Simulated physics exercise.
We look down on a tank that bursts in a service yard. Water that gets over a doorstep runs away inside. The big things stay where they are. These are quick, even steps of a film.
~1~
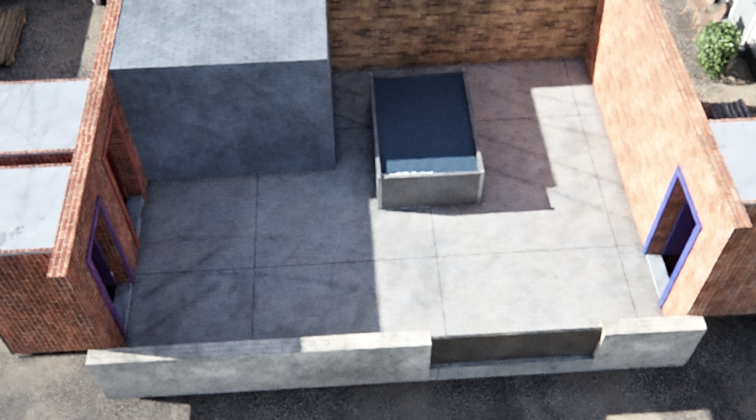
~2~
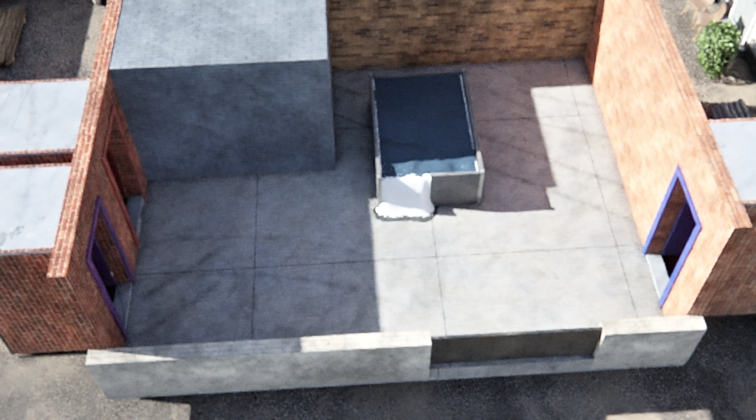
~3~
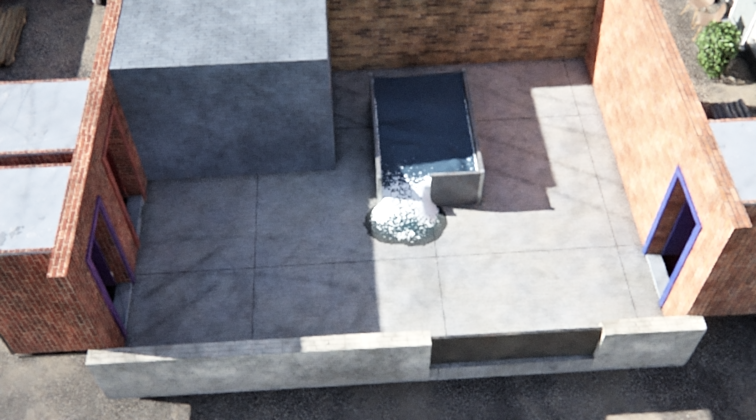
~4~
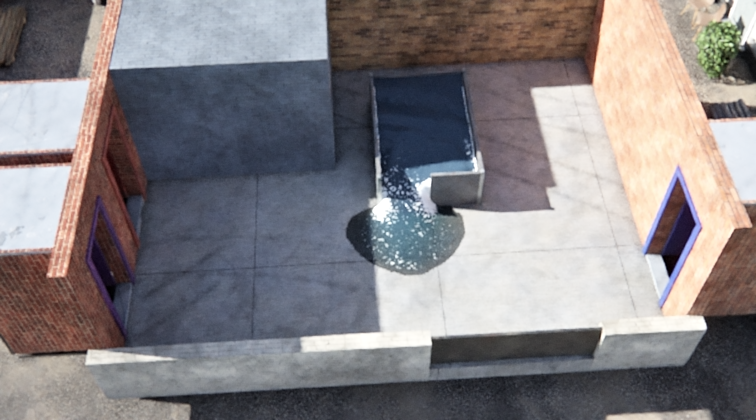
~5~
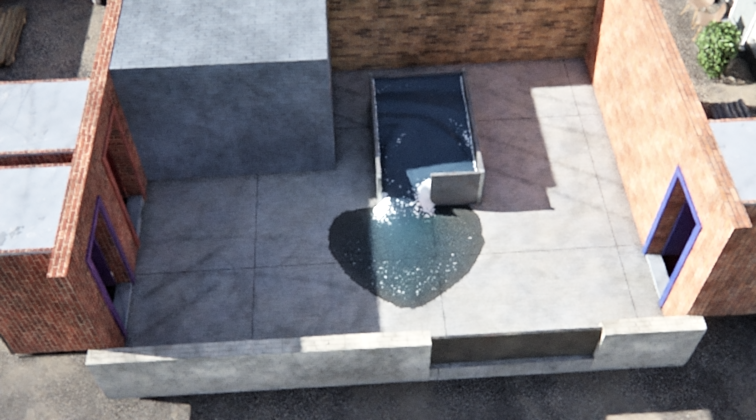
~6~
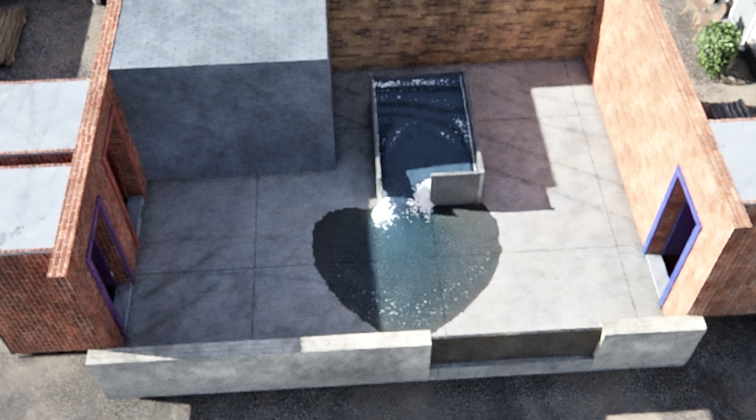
Water bursts from the front of an open tank and spreads across the walled grey yard.
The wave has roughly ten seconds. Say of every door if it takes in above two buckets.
One by one: The purple door lets in a lot; the red door admits no more than that; the blue door lets in a lot.
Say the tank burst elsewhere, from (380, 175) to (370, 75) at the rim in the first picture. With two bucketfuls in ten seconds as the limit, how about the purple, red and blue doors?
Then: The purple one passes that mark, the red one goes over, the blue one holds.
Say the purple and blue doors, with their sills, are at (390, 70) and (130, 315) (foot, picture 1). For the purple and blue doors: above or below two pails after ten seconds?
In short: The purple one keeps below it; the blue one lets more in.
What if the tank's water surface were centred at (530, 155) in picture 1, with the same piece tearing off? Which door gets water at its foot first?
I say the blue one.
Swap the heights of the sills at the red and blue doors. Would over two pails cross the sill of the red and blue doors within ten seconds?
In short: The red one goes over, the blue one is under.
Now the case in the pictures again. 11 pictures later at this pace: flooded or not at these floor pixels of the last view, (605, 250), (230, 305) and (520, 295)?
In turn: Not flooded, flooded, covered.
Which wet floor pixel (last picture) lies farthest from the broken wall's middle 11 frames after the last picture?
Near (121, 374).
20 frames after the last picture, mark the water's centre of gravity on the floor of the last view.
Close to (391, 238).
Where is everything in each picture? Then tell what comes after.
The open tank at (424, 124) is whole and still, in the first frame.
The front is at (433, 212), out from the gap at (405, 196), in the second frame.
Water pours out at (405, 197) and has run to (435, 235), in the third frame.
Water pours out at (405, 197) and has run to (421, 269), in the fourth frame.
Water pours out at (405, 197) and has run to (402, 302), in the fifth frame.
The front is at a hidden place, out from the gap at (405, 197), in the sixth frame.
A moment on, water covers 25 % of the floor; the purple door not reached, the red door not reached, the blue door not reached.
Next, water covers 35 % of the floor; the purple door not reached, the red door not reached, the blue door not reached.
Then, water covers 40 % of the floor; the purple door over two buckets in, the red door wet at the sill, nothing in, the blue door under two buckets in.
Later, water covers 70 % of the floor; the purple door far over two buckets in, the red door wet at the sill, nothing in, the blue door over two buckets in.
In the end, water covers 95 % of the floor; the purple door far over two buckets in, the red door wet at the sill, nothing in, the blue door far over two buckets in.
